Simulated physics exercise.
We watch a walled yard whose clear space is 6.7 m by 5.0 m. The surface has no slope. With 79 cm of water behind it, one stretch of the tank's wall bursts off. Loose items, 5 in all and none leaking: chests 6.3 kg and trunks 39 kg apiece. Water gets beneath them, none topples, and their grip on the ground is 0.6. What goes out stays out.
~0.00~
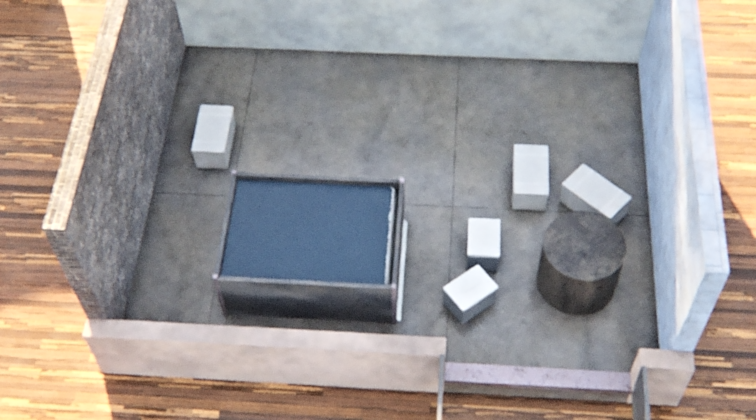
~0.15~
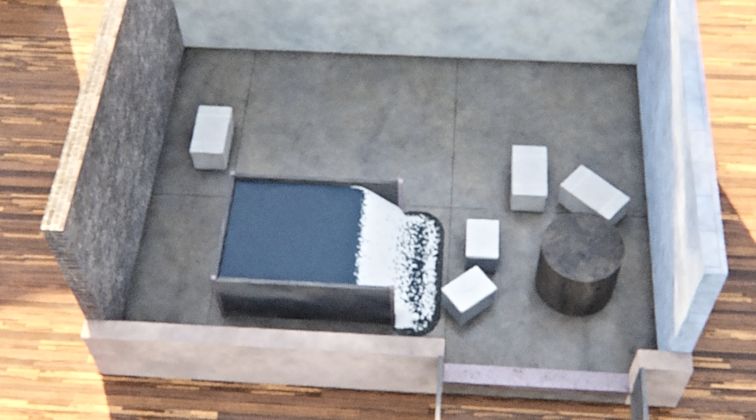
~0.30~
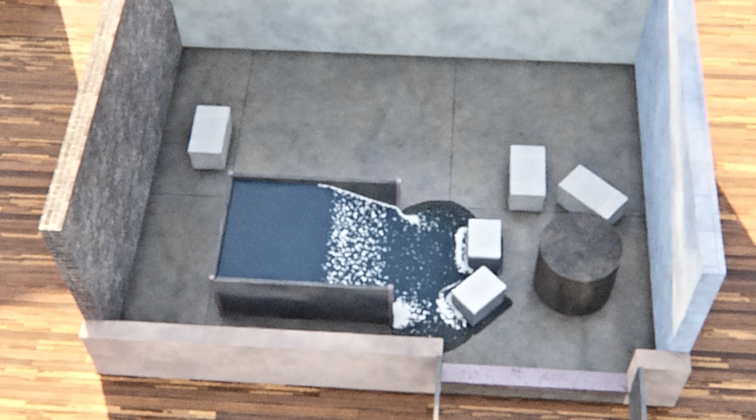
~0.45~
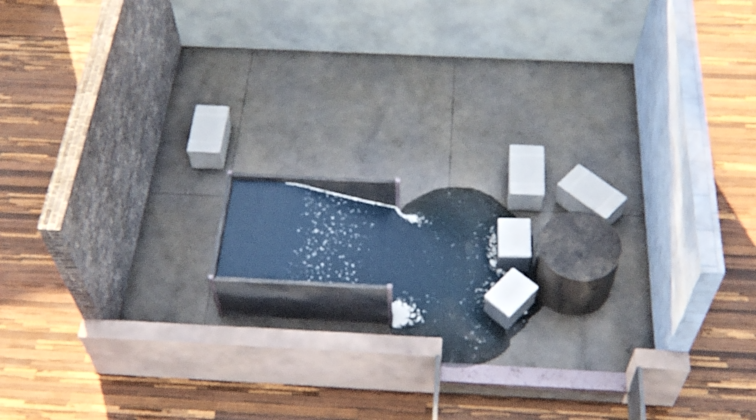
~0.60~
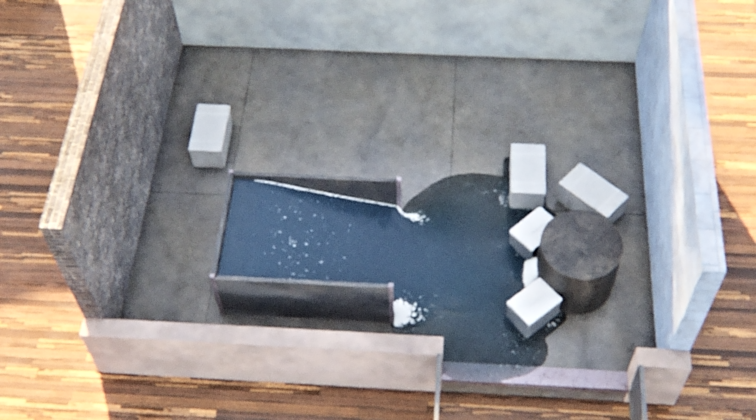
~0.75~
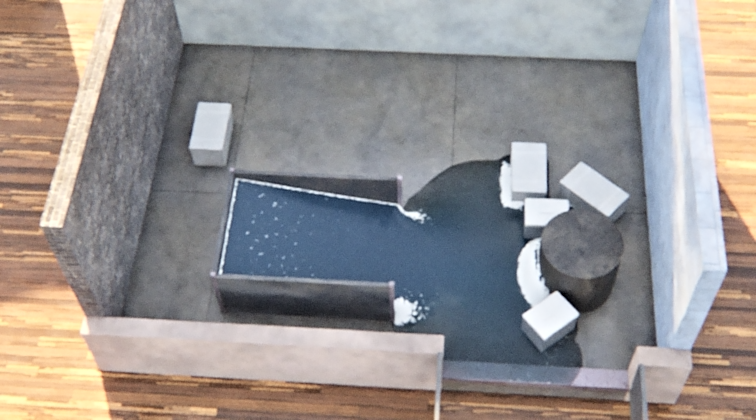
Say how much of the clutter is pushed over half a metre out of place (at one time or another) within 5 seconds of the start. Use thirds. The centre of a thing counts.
It is at least two thirds.
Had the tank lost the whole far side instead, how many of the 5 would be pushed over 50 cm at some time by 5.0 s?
Then 1.
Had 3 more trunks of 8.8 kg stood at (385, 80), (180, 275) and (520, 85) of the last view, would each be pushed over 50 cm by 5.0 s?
In that order: Past it, less, more.
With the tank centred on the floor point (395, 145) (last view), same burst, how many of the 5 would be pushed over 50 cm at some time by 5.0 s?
In that case 4 of them.
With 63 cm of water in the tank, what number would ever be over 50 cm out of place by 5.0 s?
In that case 4 of them.
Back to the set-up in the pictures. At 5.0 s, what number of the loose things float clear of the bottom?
At that moment 2.
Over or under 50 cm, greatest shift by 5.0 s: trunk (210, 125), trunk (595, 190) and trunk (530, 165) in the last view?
In that order: Short of it, more, over.
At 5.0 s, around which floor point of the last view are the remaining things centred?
Near (450, 151).
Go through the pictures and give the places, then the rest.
In the first picture, a chest at (471, 287) rests on the ground; a chest at (484, 237) rests on the ground; water covers 3.1 m2; 0 of 5 have shifted.
In the second picture, a chest at (469, 288), on the bottom; a chest at (483, 238), on the bottom; 4.1 m2 under water; 0 of 5 have shifted.
In the third picture, a chest at (479, 289) rests on the ground, 14 cm from its start; a chest at (485, 238), on the bottom, 5 cm from its start; 5.1 m2 under water; 1 of 5 have shifted.
In the fourth picture, a chest at (511, 291) rests on the ground, 55 cm from its start; a chest at (515, 237) rests on the ground, 44 cm from its start; water covers 6.7 m2; 2 of 5 have shifted.
In the fifth picture, a chest at (535, 301) rests on the ground, 84 cm from its start; a chest at (536, 228) rests on the ground, 71 cm from its start; 8.1 m2 under water; 2 of 5 have shifted.
In the sixth picture, a chest at (551, 314) rests on the ground, 107 cm from its start; a chest at (547, 212), afloat, 89 cm from its start; 9.2 m2 under water; 2 of 5 have shifted.
After 1.1 s 2 of 5 are over 50 cm from their spots; 2 afloat.
After 2.2 s 4 of 5 are over 50 cm from their spots; 1 afloat.
After 3.5 s 4 of 5 are over 50 cm from their spots; 3 afloat.
After 5.0 s 4 of 5 are over 50 cm from their spots, and 4 have been at some point; 2 afloat.
